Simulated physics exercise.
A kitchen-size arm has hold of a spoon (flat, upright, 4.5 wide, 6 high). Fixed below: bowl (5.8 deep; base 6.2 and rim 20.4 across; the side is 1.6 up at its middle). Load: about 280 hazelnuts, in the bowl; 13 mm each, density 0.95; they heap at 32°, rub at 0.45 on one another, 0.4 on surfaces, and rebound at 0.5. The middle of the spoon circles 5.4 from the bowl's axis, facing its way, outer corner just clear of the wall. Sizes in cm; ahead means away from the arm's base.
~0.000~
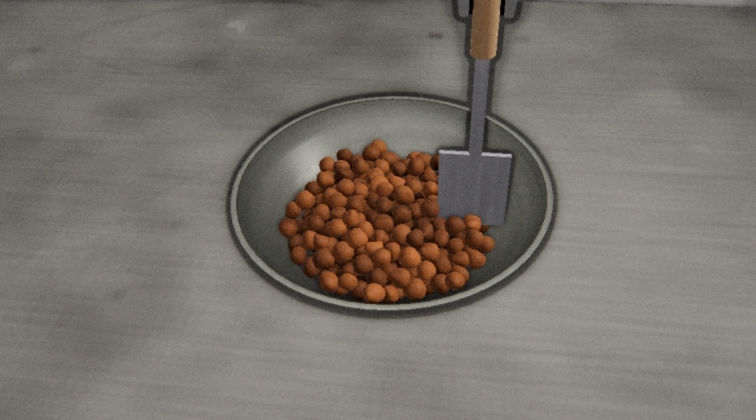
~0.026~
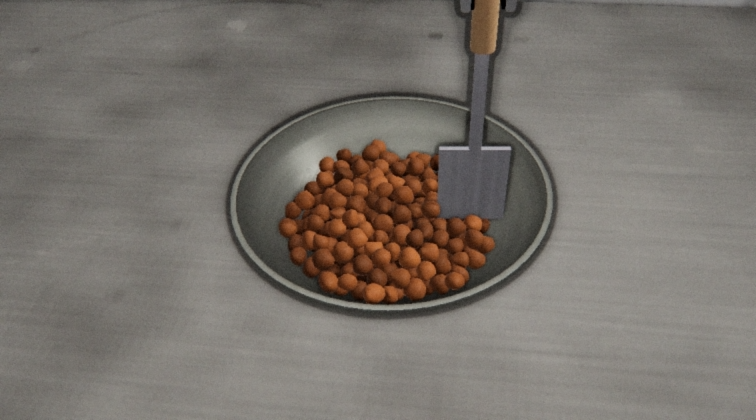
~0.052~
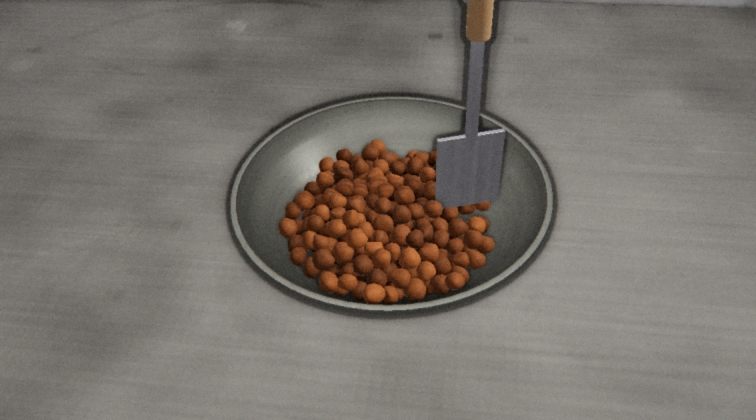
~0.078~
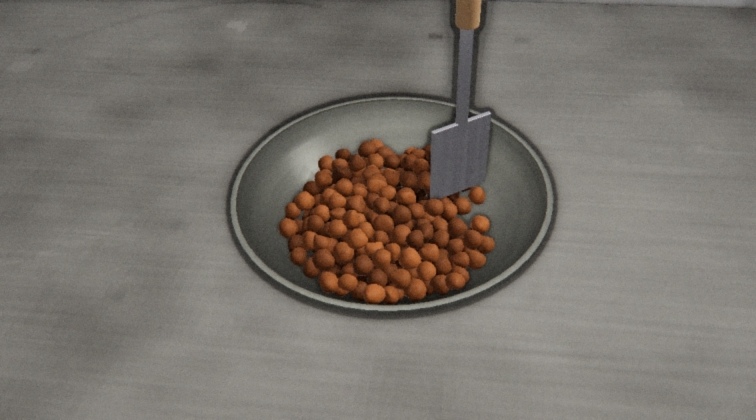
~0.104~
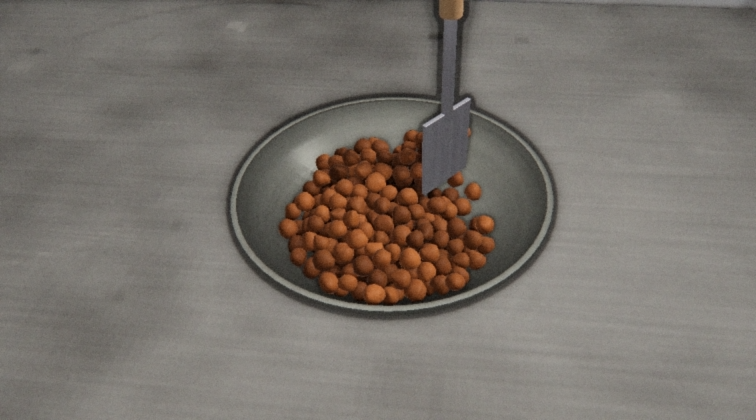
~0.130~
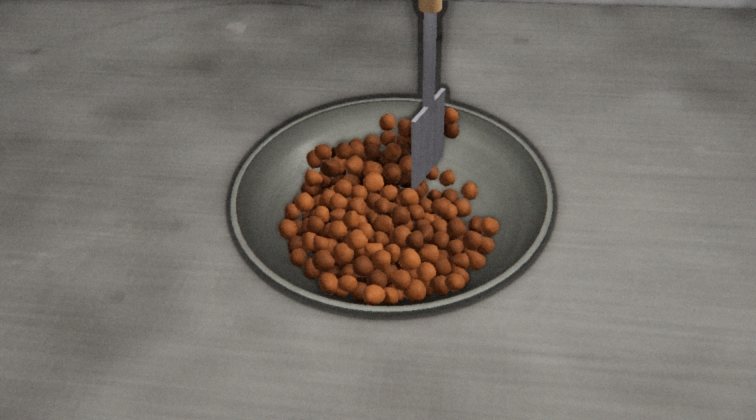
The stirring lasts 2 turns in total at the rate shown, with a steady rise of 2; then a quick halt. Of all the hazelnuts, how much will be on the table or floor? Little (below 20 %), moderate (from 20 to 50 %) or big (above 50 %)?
Answer: Little; below 20 % of the hazelnuts finish on the table or floor.
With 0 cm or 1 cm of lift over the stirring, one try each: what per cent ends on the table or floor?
About 35 and 25 per cent.
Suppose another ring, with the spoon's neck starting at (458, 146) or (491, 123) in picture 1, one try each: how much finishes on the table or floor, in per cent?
Some 20 and 5 per cent.
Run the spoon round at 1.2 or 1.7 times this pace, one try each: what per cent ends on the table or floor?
About 20 and 30 per cent.
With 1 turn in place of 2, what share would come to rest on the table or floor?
It would be near 10 per cent.
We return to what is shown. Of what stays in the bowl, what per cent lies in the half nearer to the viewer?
Roughly 45 per cent.
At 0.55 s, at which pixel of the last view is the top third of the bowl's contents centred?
Near (451, 231).
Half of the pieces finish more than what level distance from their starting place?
Some 3 cm.
After 0.55 s, 323° round, highest piece 8 above the table; 242 in the bowl, 21 on the table or floor, 12 in flight or on the tool.
After 0.97 s, 220° round, highest piece 5 above the table; 236 in the bowl, 39 on the table or floor.
After 1.38 s, 0° round, highest piece 5 above the table; 236 in the bowl, 39 on the table or floor.
After 2.08 s, 0° round, highest piece 5 above the table; 236 in the bowl, 39 on the table or floor.
In the end, 236 in the bowl, 39 on the table or floor. That is 14 % on the table or floor.
